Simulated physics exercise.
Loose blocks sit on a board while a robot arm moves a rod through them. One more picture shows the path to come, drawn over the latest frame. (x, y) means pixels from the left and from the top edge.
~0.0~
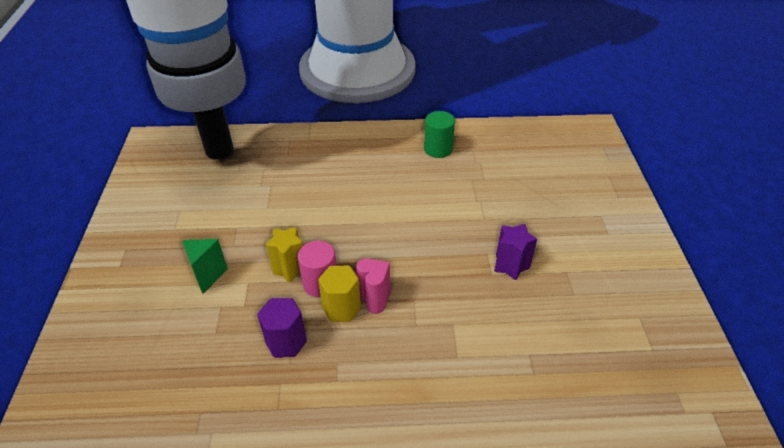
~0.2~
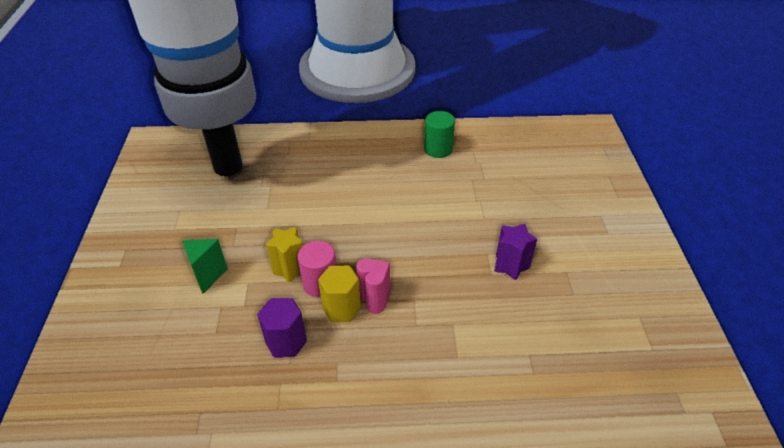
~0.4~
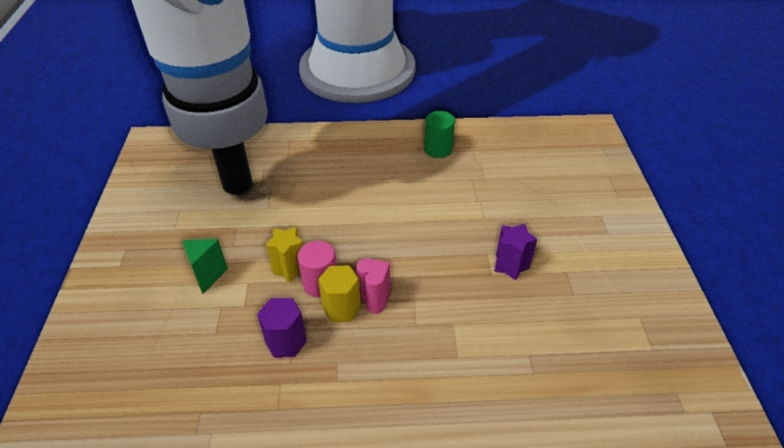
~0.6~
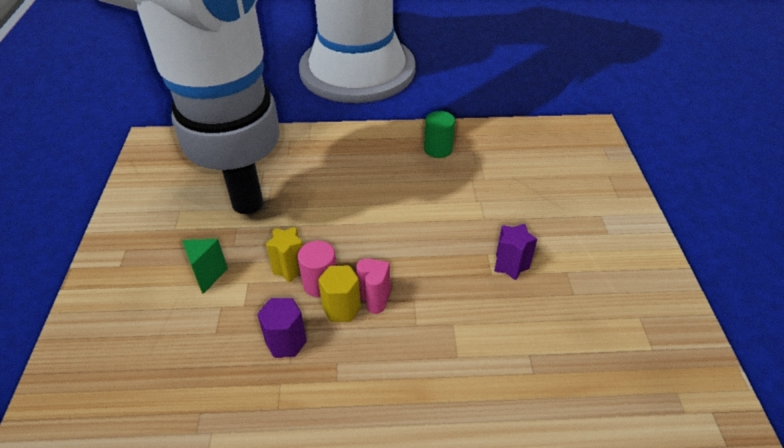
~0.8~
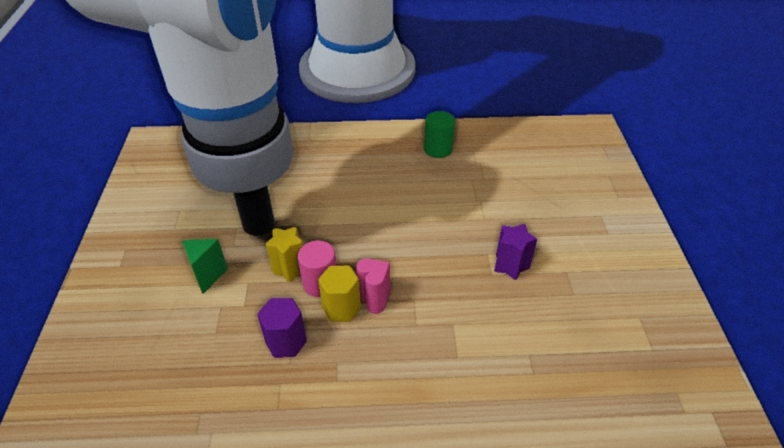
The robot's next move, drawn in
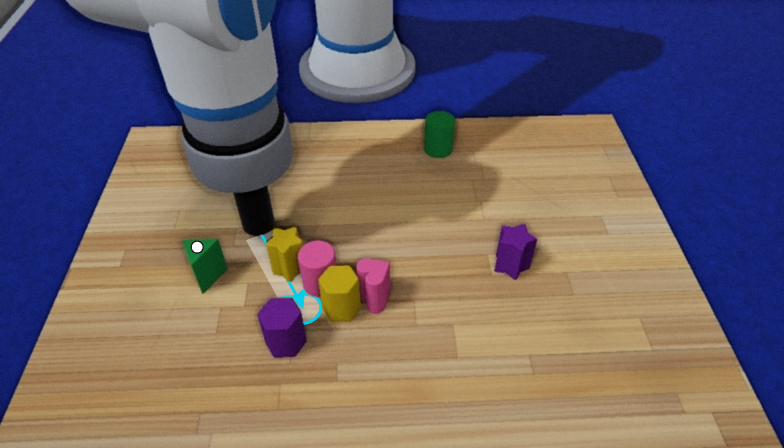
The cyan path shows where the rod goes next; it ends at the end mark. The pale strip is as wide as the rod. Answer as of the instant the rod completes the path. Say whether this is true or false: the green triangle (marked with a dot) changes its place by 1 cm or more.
This is false.
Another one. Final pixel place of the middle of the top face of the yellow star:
It will likely be found at (331, 275).
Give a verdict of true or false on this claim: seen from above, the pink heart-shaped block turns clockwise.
My answer: True.
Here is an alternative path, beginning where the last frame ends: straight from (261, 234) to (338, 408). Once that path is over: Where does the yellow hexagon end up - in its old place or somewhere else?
The yellow hexagon will not stay where it is.
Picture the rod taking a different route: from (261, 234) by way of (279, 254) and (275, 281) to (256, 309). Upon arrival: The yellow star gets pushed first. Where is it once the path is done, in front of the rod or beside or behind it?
It escapes to one side.
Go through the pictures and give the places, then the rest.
The first frame shows tip of the rod (220, 151), middles of tops, green triangle (197, 247), purple hexagon (279, 313), yellow star (284, 238), pink cylinder (316, 253), yellow hexagon (338, 278), pink heart-shaped block (374, 269).
The second frame shows rod (228, 167), nothing pushed.
The third frame shows rod (238, 185), nothing pushed.
The fourth frame shows rod (248, 204), nothing pushed.
The fifth frame shows rod (259, 225), green triangle (197, 247), purple hexagon (279, 313), yellow star (284, 238), pink cylinder (316, 253), yellow hexagon (338, 278), pink heart-shaped block (374, 269).
The line goes in a line from (261, 234) to (303, 309); the dot is on the green triangle.
The first path, step by step. One third of the way, rod (273, 248); yellow star (294, 244), turned 15° anticlockwise; pink cylinder (323, 255); yellow hexagon (341, 281).
Two thirds of the way, rod (287, 273); yellow star (315, 261), turned 55° anticlockwise; pink cylinder (349, 258); yellow hexagon (352, 288), turned 40° clockwise; pink heart-shaped block (383, 270).
At the end, rod (301, 299); green triangle unmoved; purple hexagon unmoved; yellow star (331, 275), turned 95° anticlockwise; pink cylinder (357, 257); yellow hexagon (359, 291), turned 40° clockwise; pink heart-shaped block (388, 269), turned 35° clockwise.
